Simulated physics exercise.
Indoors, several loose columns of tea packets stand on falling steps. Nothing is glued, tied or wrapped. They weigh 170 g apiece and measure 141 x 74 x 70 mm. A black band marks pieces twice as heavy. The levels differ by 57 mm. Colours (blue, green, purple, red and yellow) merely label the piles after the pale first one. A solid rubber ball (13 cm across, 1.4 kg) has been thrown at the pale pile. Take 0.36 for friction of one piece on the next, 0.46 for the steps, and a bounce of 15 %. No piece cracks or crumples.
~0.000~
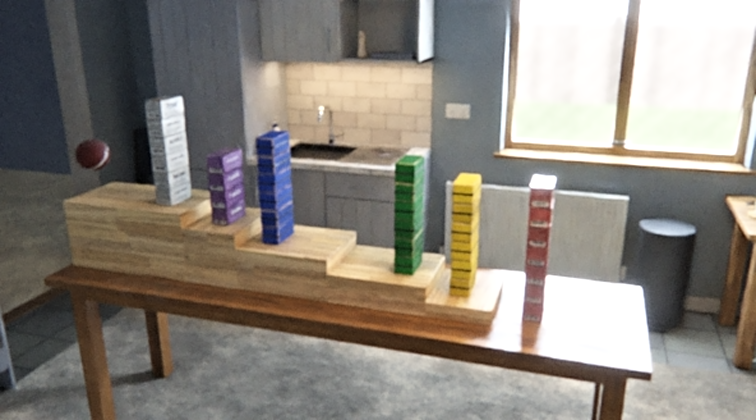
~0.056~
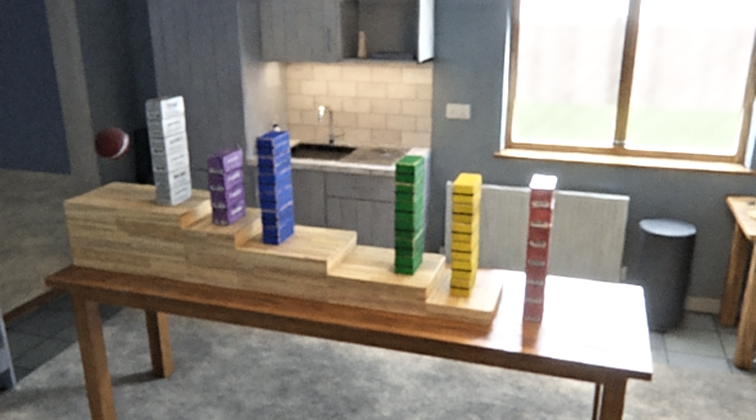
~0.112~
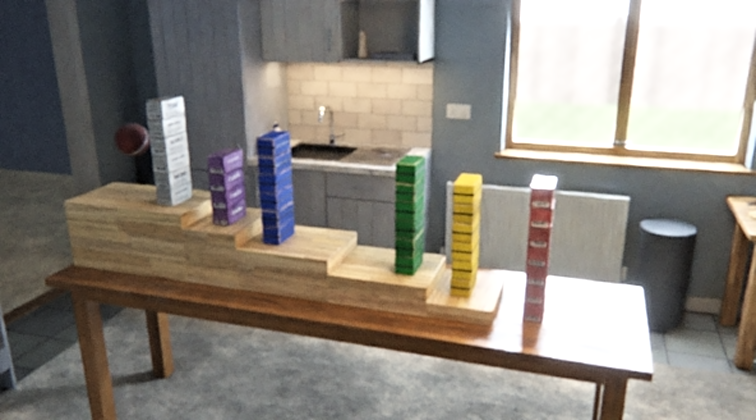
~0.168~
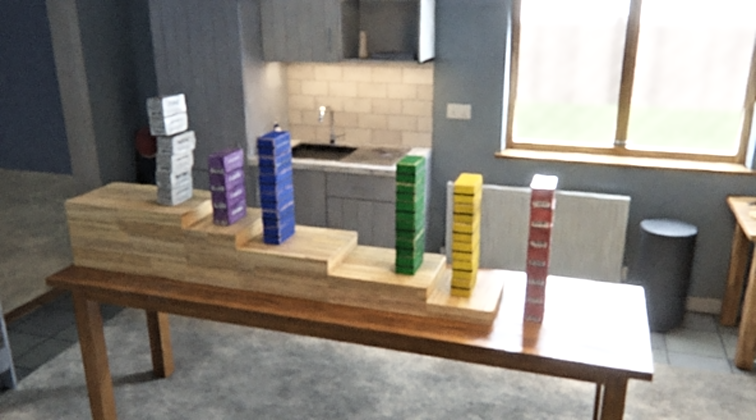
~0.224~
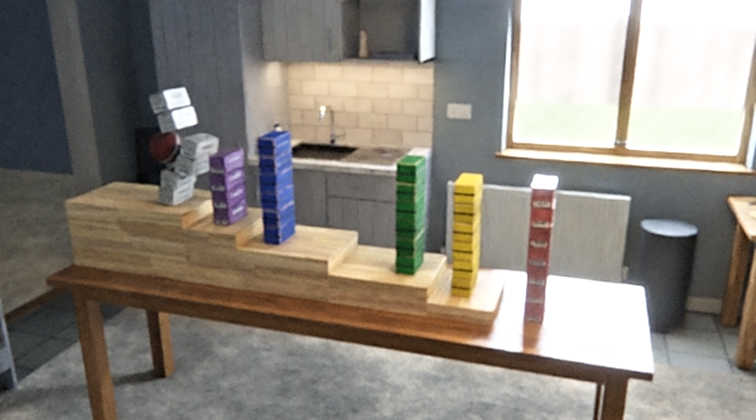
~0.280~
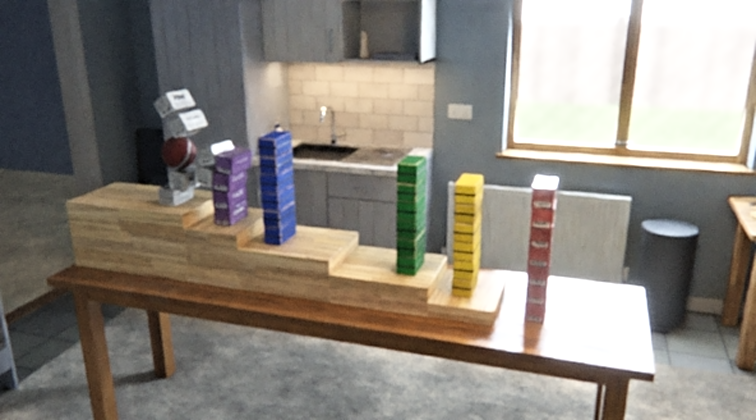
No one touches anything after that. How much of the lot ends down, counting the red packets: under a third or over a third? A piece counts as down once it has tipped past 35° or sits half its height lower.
Ending down: Less than a third.
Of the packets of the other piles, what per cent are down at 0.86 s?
35 per cent by then.
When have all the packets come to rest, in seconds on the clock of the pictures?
At about 3.0 s.
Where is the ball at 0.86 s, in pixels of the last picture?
Around (185, 186).
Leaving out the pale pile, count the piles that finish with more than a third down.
The count is 2.
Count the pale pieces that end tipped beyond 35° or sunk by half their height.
5 pale pieces.
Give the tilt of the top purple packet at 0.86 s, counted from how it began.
Some 40°.
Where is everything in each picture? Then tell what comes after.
In the first picture (pixels give the middle of a visible side), ball (93, 155) 28 cm from contact, 2.2 m/s; top red packet (541, 197); top purple packet (233, 161); none of the others has stirred.
The second picture shows ball (112, 144) 17 cm from contact, 2.0 m/s; top red packet (541, 197).
The third picture shows ball (132, 140) 7 cm from contact, 1.8 m/s; top red packet (541, 198).
The fourth picture shows ball (152, 142) after contact, 1.2 m/s; top red packet (542, 197).
The fifth picture shows ball (166, 147) after contact, 1.3 m/s; top red packet (542, 197); none of the others has stirred.
The sixth picture shows ball (179, 152) after contact, 0.9 m/s; top red packet (543, 198); top purple packet (242, 163) 8° from how it stood; movement in 2 of them.
After 0.50 s, 5 of the pale pile down; none of the 7 red packets down (0 of 29 in all colours); top red packet unmoved; top purple packet 12° from how it stood, 26 mm lower.
After 0.86 s, 5 of the pale pile down; none of the 7 red packets down (10 of 29 in all colours); top red packet unmoved; top blue packet 46° from how it stood, 9 cm lower.
In the end (3.0 s), 5 of the pale pile down; none of the 7 red packets down (10 of 29 in all colours); top red packet unmoved; top purple packet 44° from how it stood, 14 cm lower. That is 0 per cent. From the last view, middles, top red packet near (545, 192), top purple packet near (276, 199).
